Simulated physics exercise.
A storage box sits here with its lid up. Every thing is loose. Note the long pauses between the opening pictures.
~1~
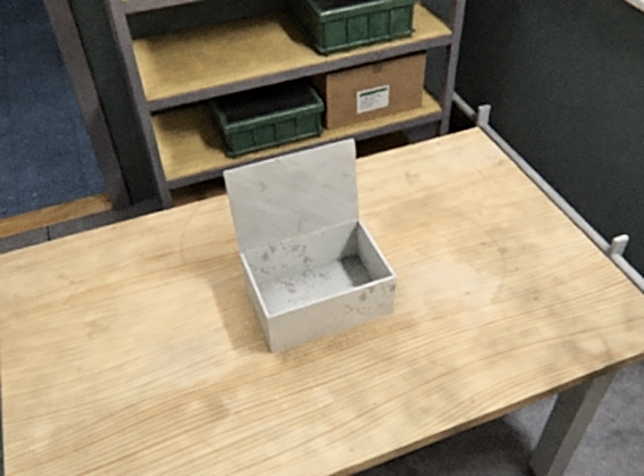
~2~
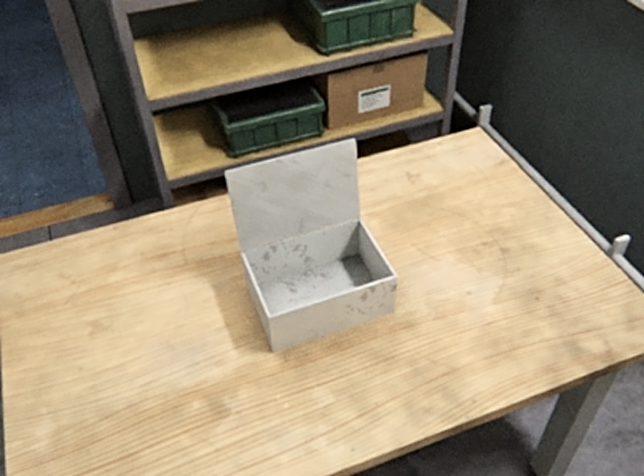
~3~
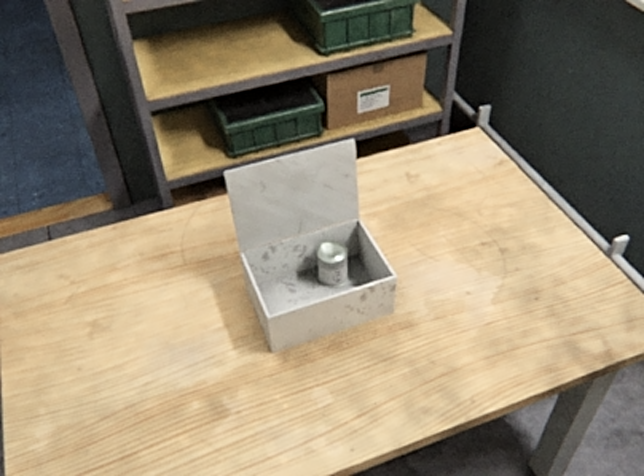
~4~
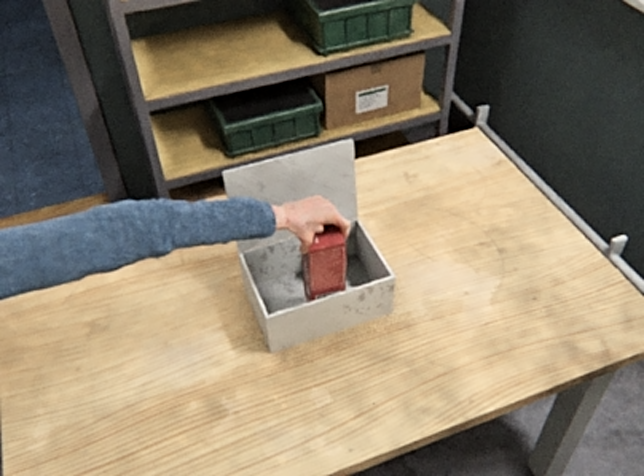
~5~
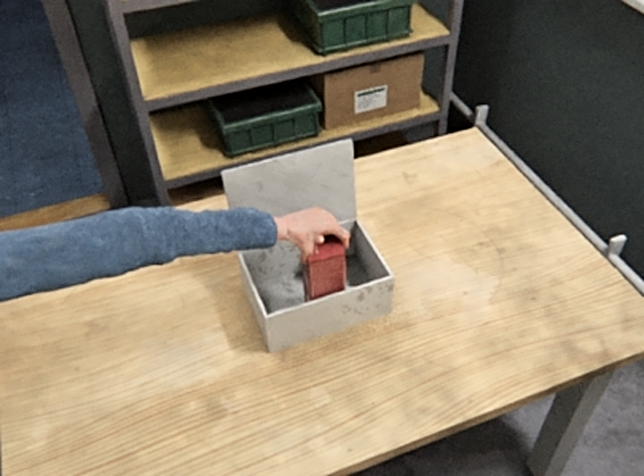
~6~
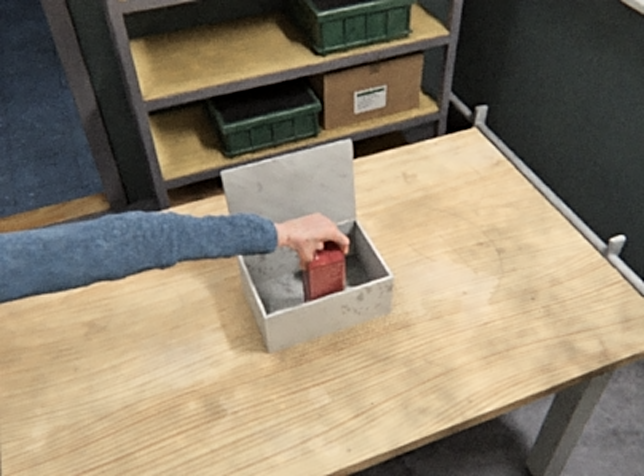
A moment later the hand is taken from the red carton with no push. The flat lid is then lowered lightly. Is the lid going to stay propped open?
The lid is kept from dropping.
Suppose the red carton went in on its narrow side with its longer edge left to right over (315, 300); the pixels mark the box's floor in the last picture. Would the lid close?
It seals the box.
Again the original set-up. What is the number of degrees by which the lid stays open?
Some 35°.
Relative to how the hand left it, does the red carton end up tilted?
At the finish it holds its orientation.
Then, 1.20 s on from there, lid starting down.
Then, 1.80 s on from there, lid 46° above the rim.
Then, 3.60 s on from there, lid 36° above the rim.
In the end, lid 36° above the rim; both unmoved. At the end, from the last picture's camera, red carton near (324, 284).
